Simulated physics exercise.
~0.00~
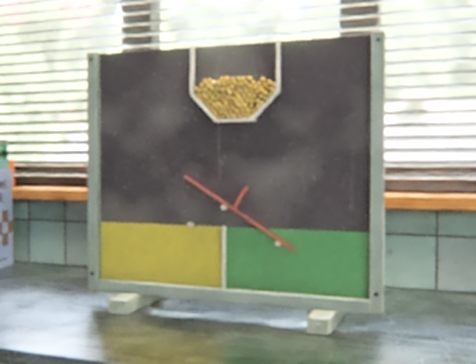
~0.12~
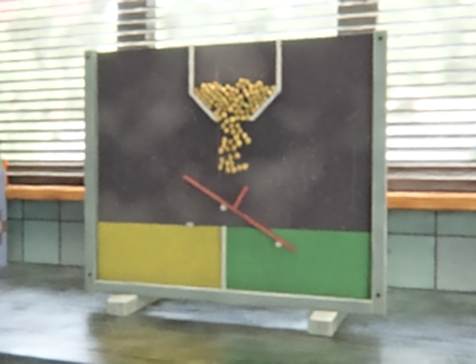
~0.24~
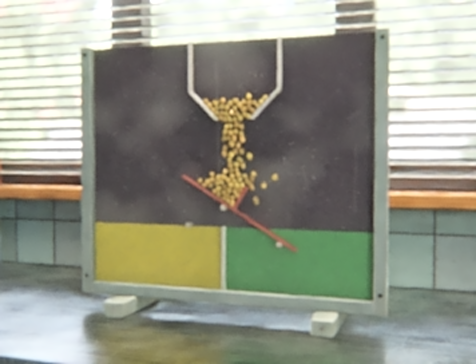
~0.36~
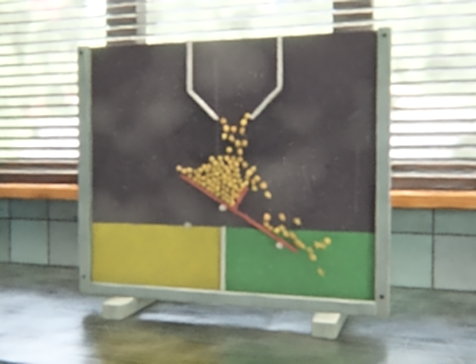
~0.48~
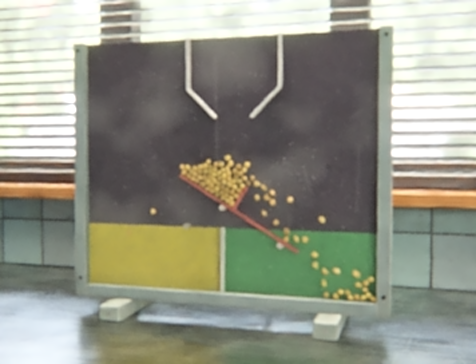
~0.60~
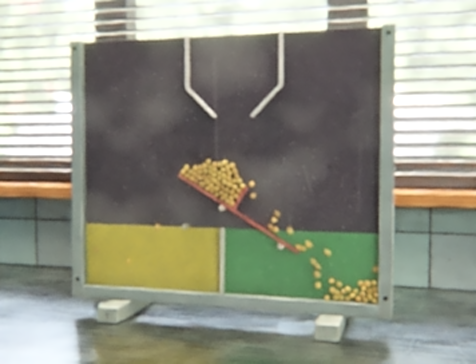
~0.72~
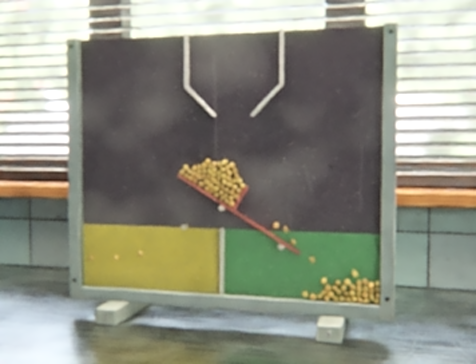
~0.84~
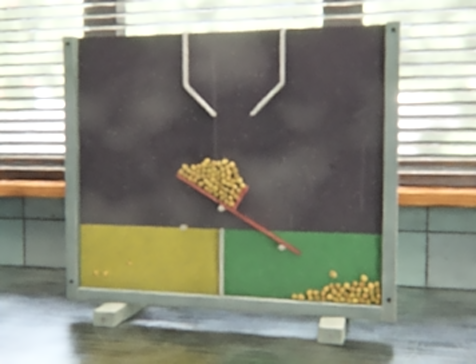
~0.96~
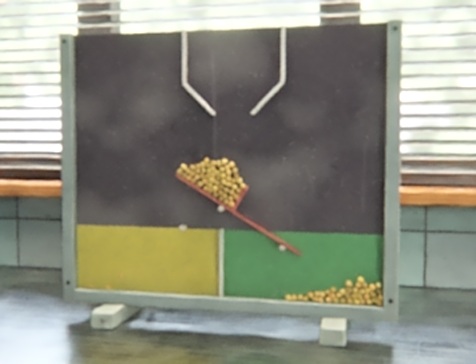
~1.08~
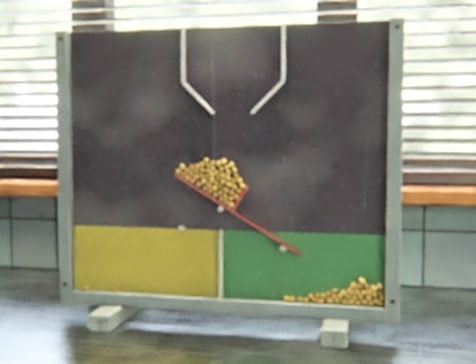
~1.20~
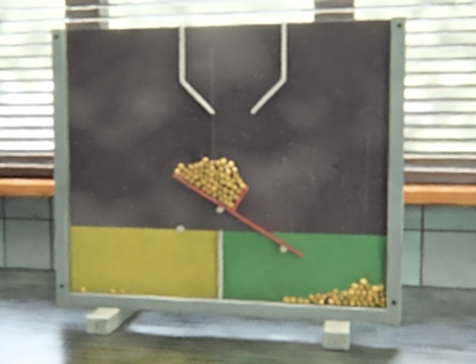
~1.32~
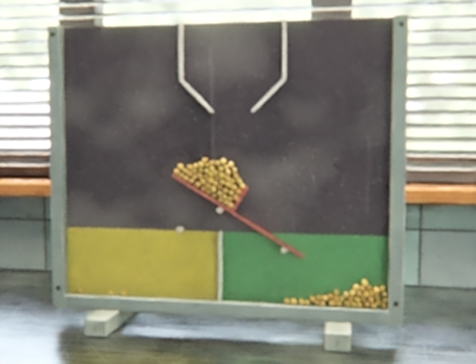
A dark upright case stood on a counter as golden beads poured from its hopper onto a tilted red tray, which never tipped; many slid right into the green bin, a few reached the yellow one, and most stayed heaped on the tray.
